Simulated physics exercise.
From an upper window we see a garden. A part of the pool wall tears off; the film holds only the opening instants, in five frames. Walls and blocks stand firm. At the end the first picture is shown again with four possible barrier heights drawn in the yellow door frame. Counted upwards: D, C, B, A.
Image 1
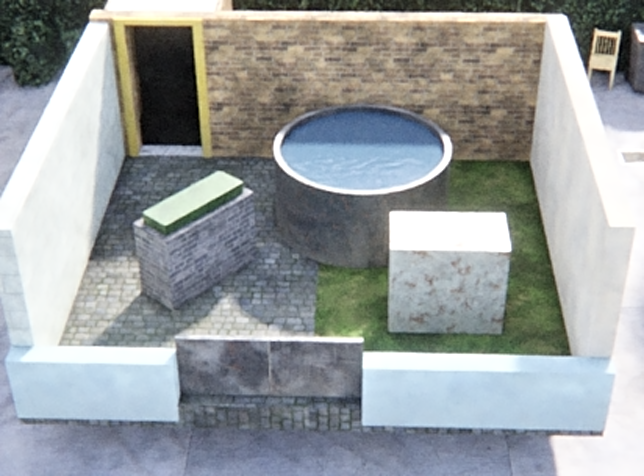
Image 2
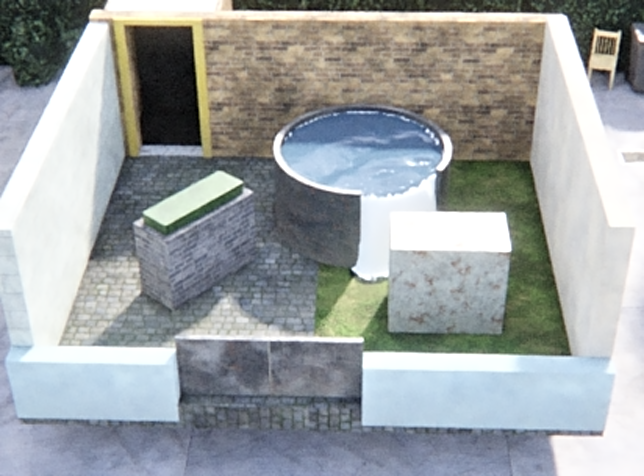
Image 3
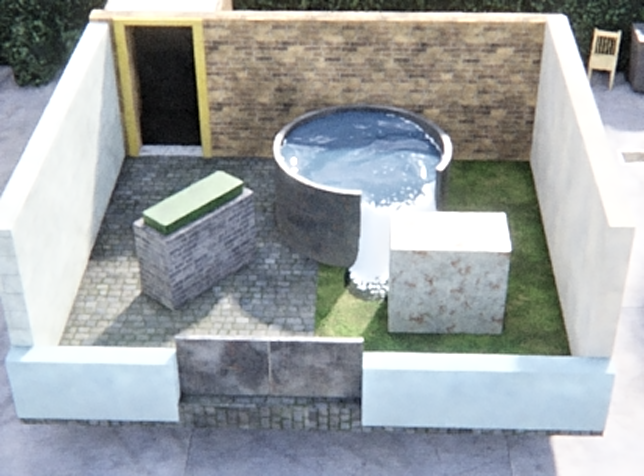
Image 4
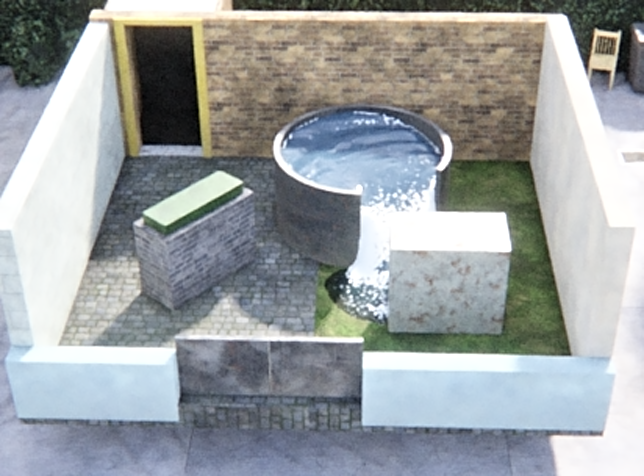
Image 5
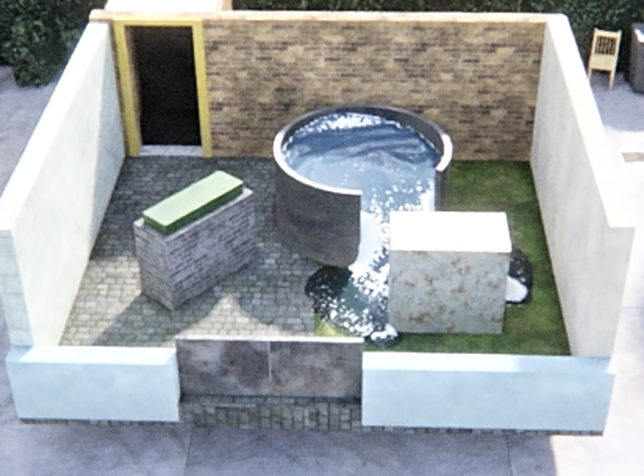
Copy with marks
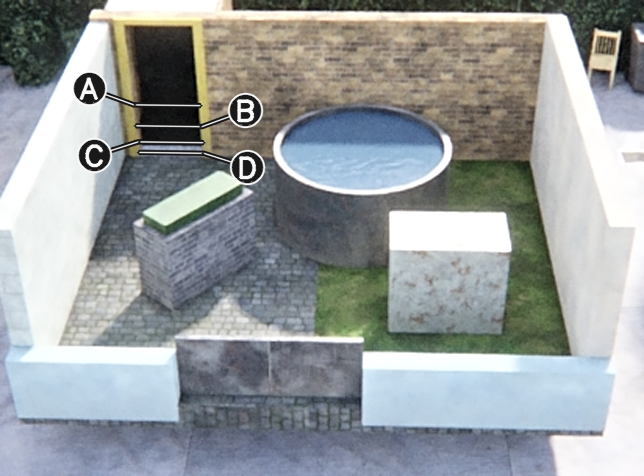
Water rests in a round grey pool near the back of a small walled garden, seen from an upper window. A yellow-framed dark doorway stands at back left, with a green-topped brick block on the paving, a pale block on the grass at right, and a shut grey gate in front. The pool's front opens, and water pours out, spreading over grass and around the pale block.
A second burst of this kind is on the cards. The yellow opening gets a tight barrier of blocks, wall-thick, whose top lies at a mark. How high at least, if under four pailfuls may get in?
C is the one.
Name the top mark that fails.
D.
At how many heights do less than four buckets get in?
Three.
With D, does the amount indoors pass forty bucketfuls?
No, less.
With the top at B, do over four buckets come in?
No, not at all.
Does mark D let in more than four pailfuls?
Yes, it does.
On the marked copy, A at (166, 105); B at (169, 126); C at (170, 142); D at (171, 152); from the bottom up D, C, B, A.
With A, nothing gets over.
With B, nothing gets over.
With C, nothing gets over.
With D, some 15 bucketfuls get in.
